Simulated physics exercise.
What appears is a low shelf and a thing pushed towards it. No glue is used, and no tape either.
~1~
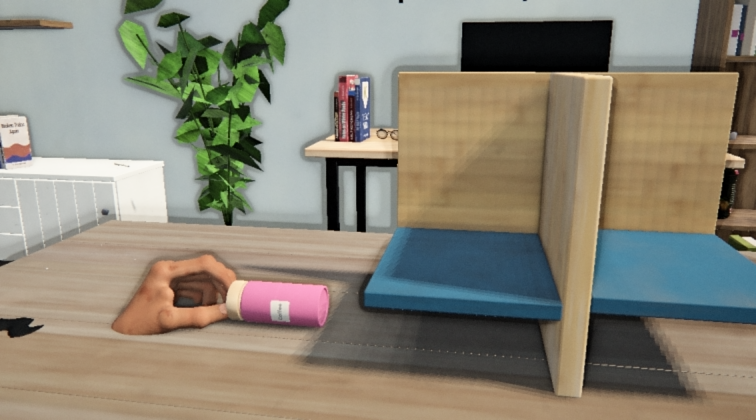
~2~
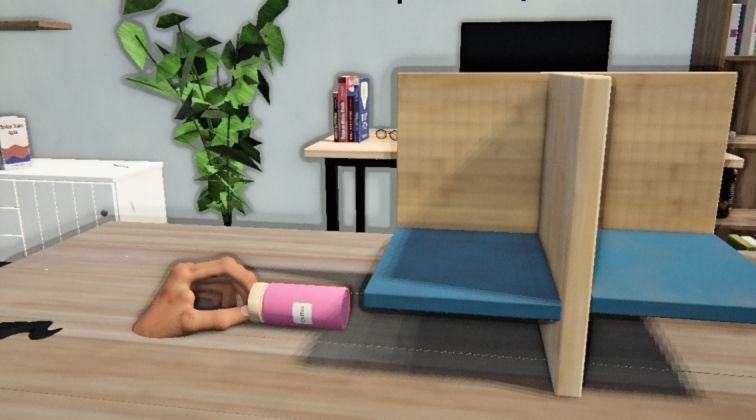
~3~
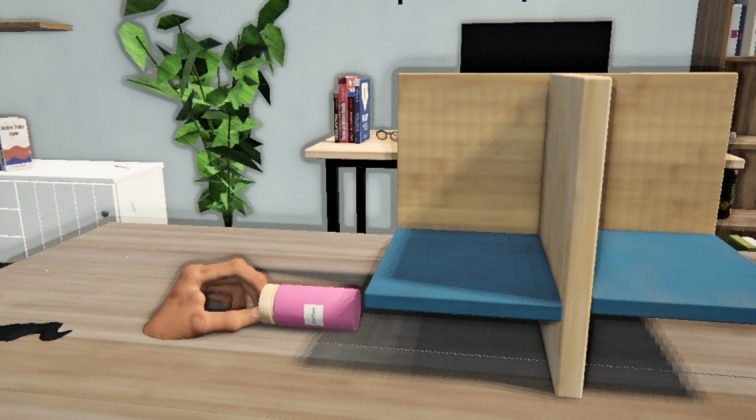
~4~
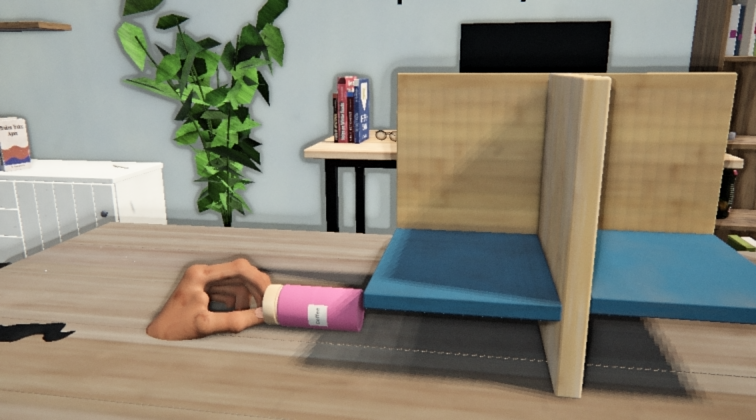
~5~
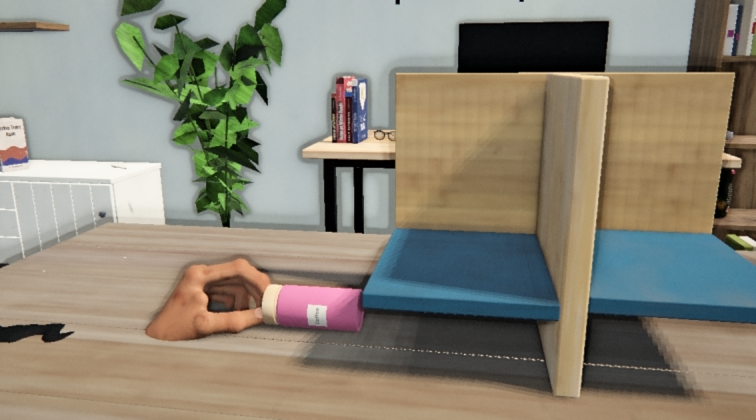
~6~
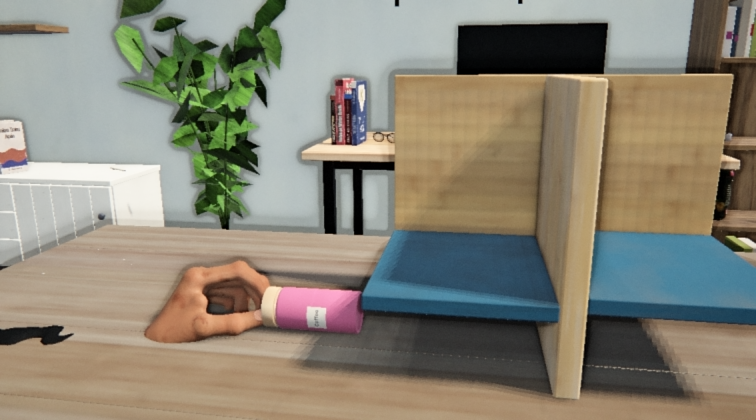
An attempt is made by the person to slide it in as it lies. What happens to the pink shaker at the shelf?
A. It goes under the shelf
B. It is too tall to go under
Option A: It goes under the shelf.
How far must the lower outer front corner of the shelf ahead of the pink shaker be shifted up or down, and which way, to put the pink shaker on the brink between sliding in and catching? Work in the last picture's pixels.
Down by roughly 28 pixels.
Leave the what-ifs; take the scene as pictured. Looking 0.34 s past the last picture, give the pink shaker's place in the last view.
It ends up somewhere around (353, 312).
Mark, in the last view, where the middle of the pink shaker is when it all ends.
When everything stops, it's near (441, 318).
Then, 0.34 s later than the last frame, pink shaker sliding up to the opening near (353, 312).
Then, 0.56 s later than the last frame, pink shaker part of the way in near (401, 315).
When it is over, the pink shaker clears the shelf, near (441, 318).
